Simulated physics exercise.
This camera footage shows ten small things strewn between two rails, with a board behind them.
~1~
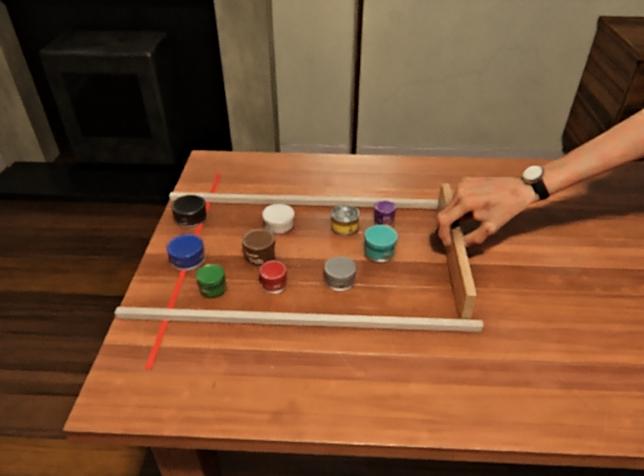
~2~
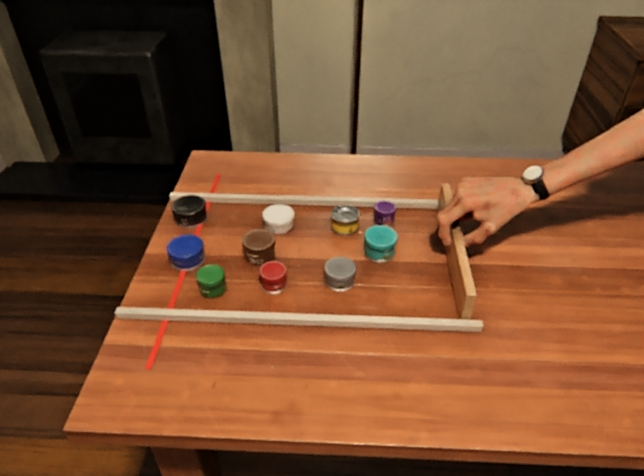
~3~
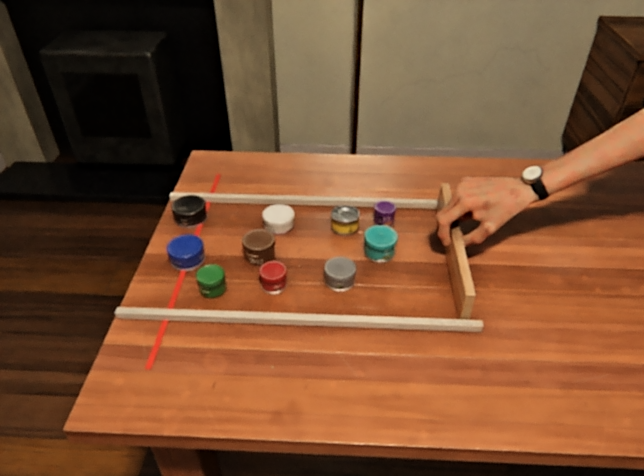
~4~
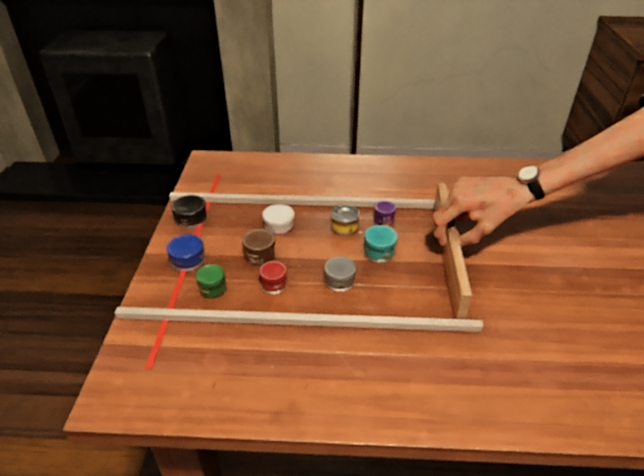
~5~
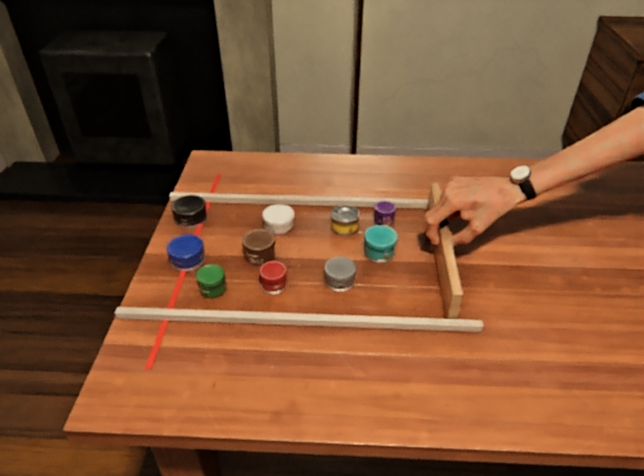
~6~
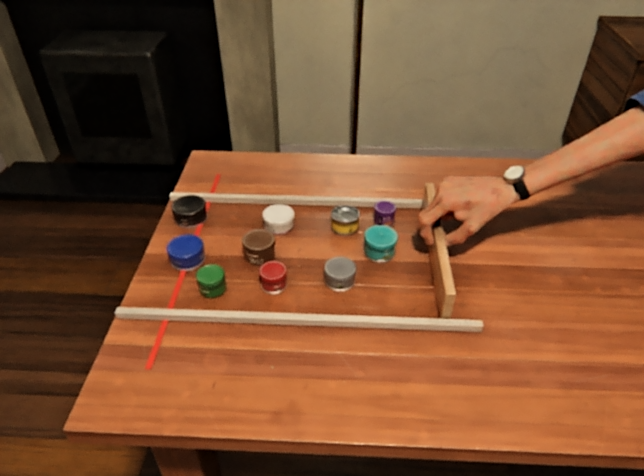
On a wooden table, a hand slides a board slightly left between rails toward still, scattered tubs.
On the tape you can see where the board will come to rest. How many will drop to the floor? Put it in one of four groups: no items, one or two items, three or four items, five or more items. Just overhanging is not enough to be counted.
Group: One or two items.
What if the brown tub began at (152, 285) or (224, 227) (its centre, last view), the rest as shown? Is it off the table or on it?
First: Gone; second: Safe.
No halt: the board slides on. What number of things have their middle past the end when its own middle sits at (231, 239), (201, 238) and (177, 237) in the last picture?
First 0, then 2, then 5.
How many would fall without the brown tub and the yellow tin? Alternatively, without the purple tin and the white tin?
First 0, then 1.
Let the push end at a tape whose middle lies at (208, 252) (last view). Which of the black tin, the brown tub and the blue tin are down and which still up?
Black tin goes off, brown tub stays put, blue tin goes off.
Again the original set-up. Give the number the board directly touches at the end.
5.
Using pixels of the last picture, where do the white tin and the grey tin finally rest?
Listed in order, first is (170, 206) and the other is (166, 269).
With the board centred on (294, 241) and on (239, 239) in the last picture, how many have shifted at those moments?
7 by the first point, 10 by the second.
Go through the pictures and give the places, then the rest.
Black tin (190, 211); blue tin (186, 253); green tub (212, 281); board (454, 246); tape (191, 251), in the first picture.
Blue tin (186, 253); white tin (279, 219), in the second picture.
Green tub (212, 281); red tin (274, 278), in the third picture.
Black tin (190, 211); grey tin (340, 274), in the fourth picture.
Blue tin (186, 253); brown tub (259, 247), in the fifth picture.
Black tin (190, 211); blue tin (186, 253); green tub (212, 281); board (437, 245); tape (191, 251), in the sixth picture.
Soon after, none off yet; black tin at rest near (190, 211); blue tin at rest near (186, 253); green tub at rest near (212, 281).
By the end, the number that fall off is one or two; fallen, blue tin and black tin.
